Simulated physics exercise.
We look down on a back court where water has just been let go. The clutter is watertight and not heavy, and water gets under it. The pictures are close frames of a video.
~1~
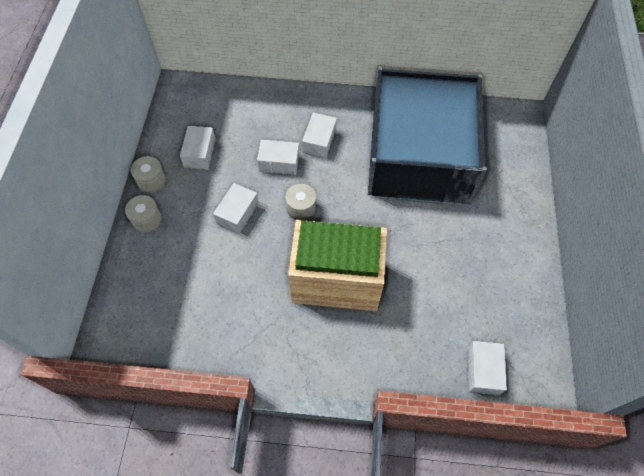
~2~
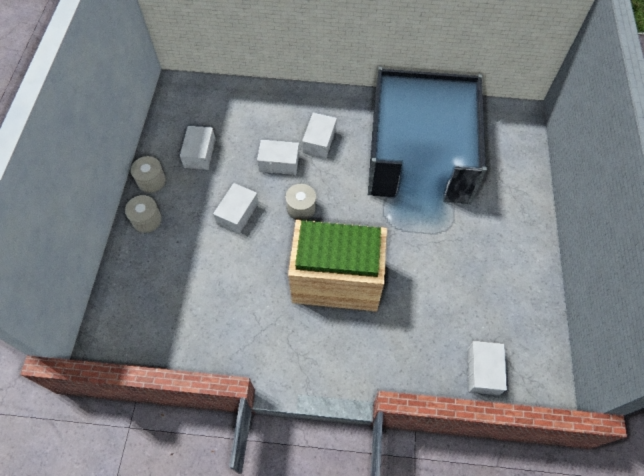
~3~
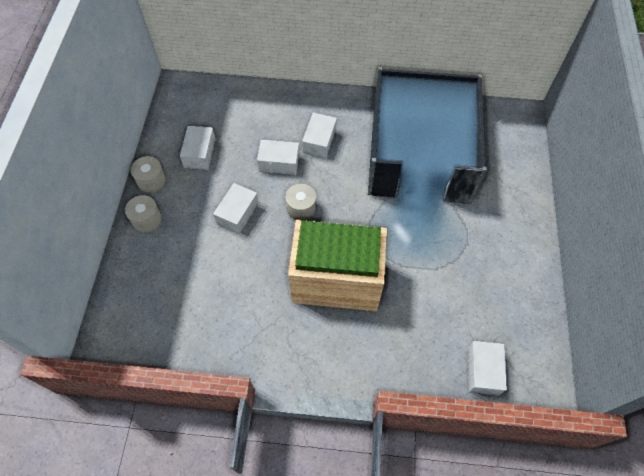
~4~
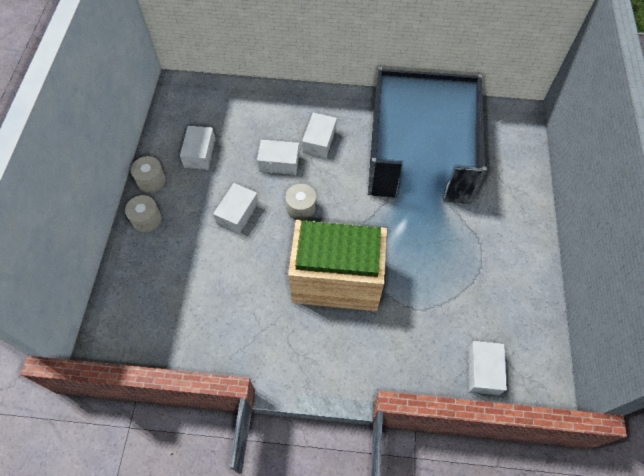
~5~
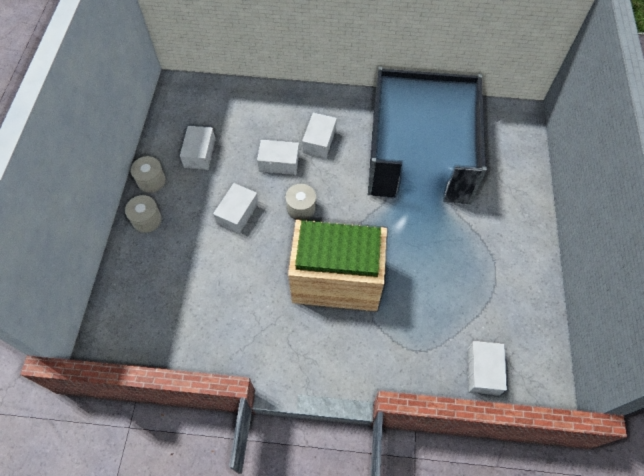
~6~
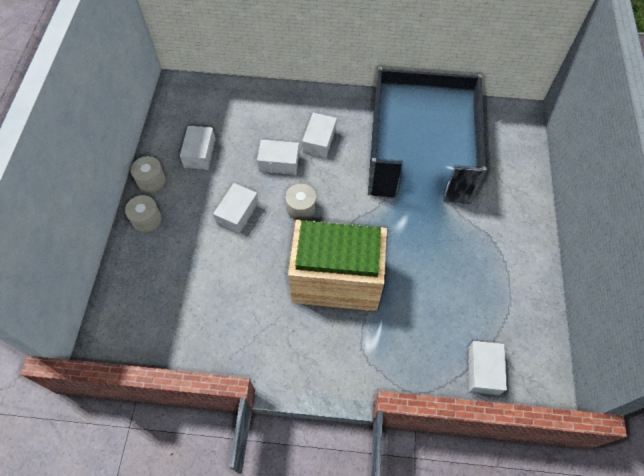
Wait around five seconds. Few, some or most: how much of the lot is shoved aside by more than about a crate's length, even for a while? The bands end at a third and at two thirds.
That comes to less than a third.
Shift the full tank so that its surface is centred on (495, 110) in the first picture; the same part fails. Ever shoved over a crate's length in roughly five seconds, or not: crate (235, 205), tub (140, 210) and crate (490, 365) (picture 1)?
One after the other: Under that, no, that far or more.
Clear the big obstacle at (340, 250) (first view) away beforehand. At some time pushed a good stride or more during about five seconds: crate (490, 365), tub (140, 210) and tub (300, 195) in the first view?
As listed: Yes, less than that, less than that.
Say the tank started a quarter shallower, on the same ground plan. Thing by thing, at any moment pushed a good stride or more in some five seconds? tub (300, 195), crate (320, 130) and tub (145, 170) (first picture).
In that order: Never so far, short of that, never so far.
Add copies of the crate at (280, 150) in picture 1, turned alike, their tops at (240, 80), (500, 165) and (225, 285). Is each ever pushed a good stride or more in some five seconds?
One after the other: No, moved that far, under that.
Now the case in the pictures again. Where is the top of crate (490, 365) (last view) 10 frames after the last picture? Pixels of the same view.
Roughly at (550, 374).
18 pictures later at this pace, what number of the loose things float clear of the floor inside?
1 of them.
A moment on, 0 of 8 are well off their spots; 0 afloat.
Next, 1 of 8 are well off their spots; 1 afloat.
Later, 2 of 8 are well off their spots; 1 afloat.
In the end, 2 of 8 are well off their spots, and 2 have been at some point; 0 afloat.
